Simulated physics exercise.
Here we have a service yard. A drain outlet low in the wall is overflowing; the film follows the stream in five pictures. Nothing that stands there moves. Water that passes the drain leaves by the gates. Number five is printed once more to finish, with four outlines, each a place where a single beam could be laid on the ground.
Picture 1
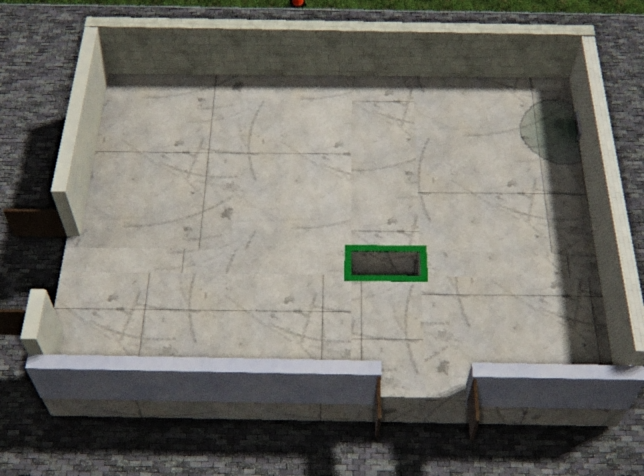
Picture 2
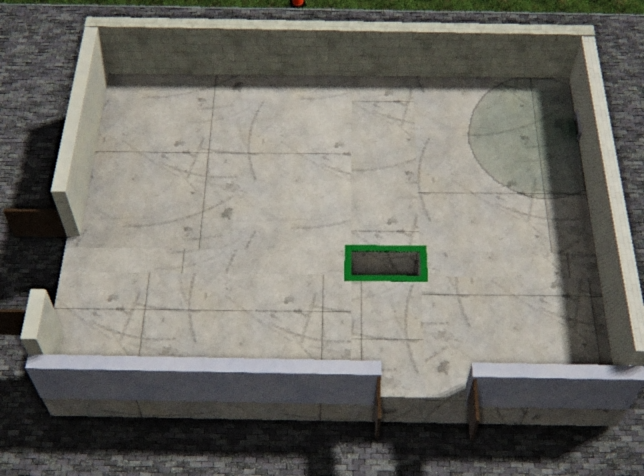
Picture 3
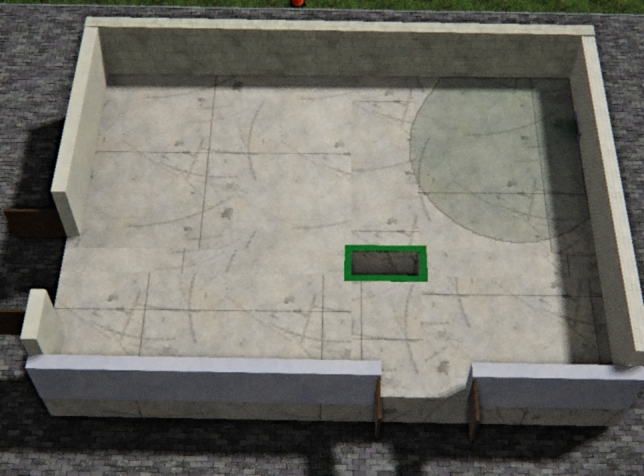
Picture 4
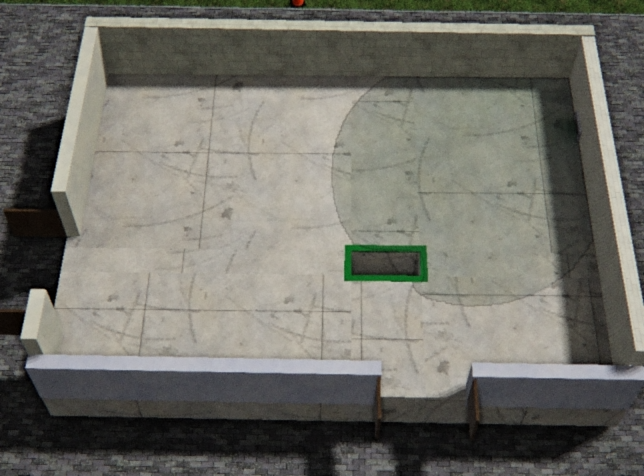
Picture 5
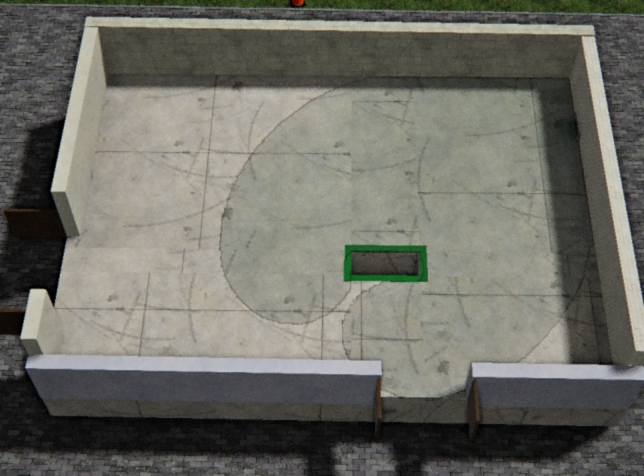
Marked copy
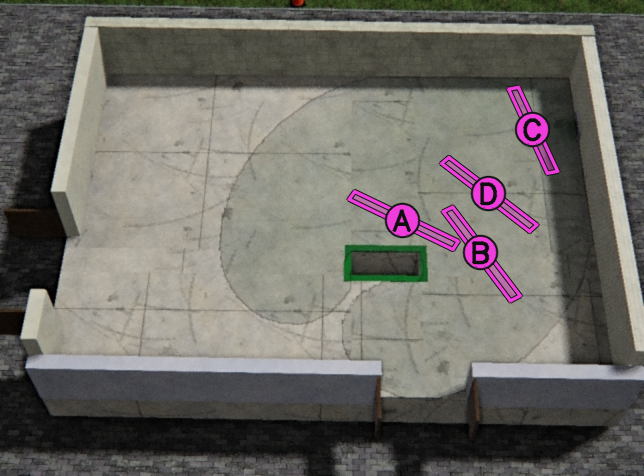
A walled service yard with a pale, cracked floor is seen from high above by a still camera. A green-edged drain pit lies right of centre, with open gates in the left wall and the lighter front wall, and dark paving outside. A small greenish patch of water at the upper right spreads left and downward, reaches the pit, then curves around both sides of it towards the front gate.
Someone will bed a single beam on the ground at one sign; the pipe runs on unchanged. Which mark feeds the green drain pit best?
B is best.
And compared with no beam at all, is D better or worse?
Worse.
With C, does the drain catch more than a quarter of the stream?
No.
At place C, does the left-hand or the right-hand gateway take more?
More leaves on the left.
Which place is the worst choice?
A it is.
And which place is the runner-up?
C.
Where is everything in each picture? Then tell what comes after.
Outfall at (578, 127); green drain pit at (386, 263); open gate at (72, 282); open gate at (422, 384); water covers 2 % of the ground and shows as far out as (529, 114); green drain pit still dry.
Water covers 8 % of the ground and shows as far out as (486, 166); green drain pit still dry.
Water covers 17 % of the ground and shows as far out as (422, 179); green drain pit still dry.
Water covers 32 % of the ground and shows as far out as (356, 236); green drain pit taking water.
Water covers 53 % of the ground and shows as far out as (243, 294); green drain pit taking water.
On the marked copy, A from (351, 195) to (455, 245); B from (448, 209) to (515, 298); C from (513, 88) to (552, 172); D from (445, 160) to (533, 228).
With A, next to none of the stream runs into the green drain pit, about 97 % out by the gates.
With B, about 18 % of the stream runs into the green drain pit, about 80 % out by the gates.
With C, about 11 % of the stream runs into the green drain pit, about 87 % out by the gates.
With D, about 6 % of the stream runs into the green drain pit, about 93 % out by the gates.
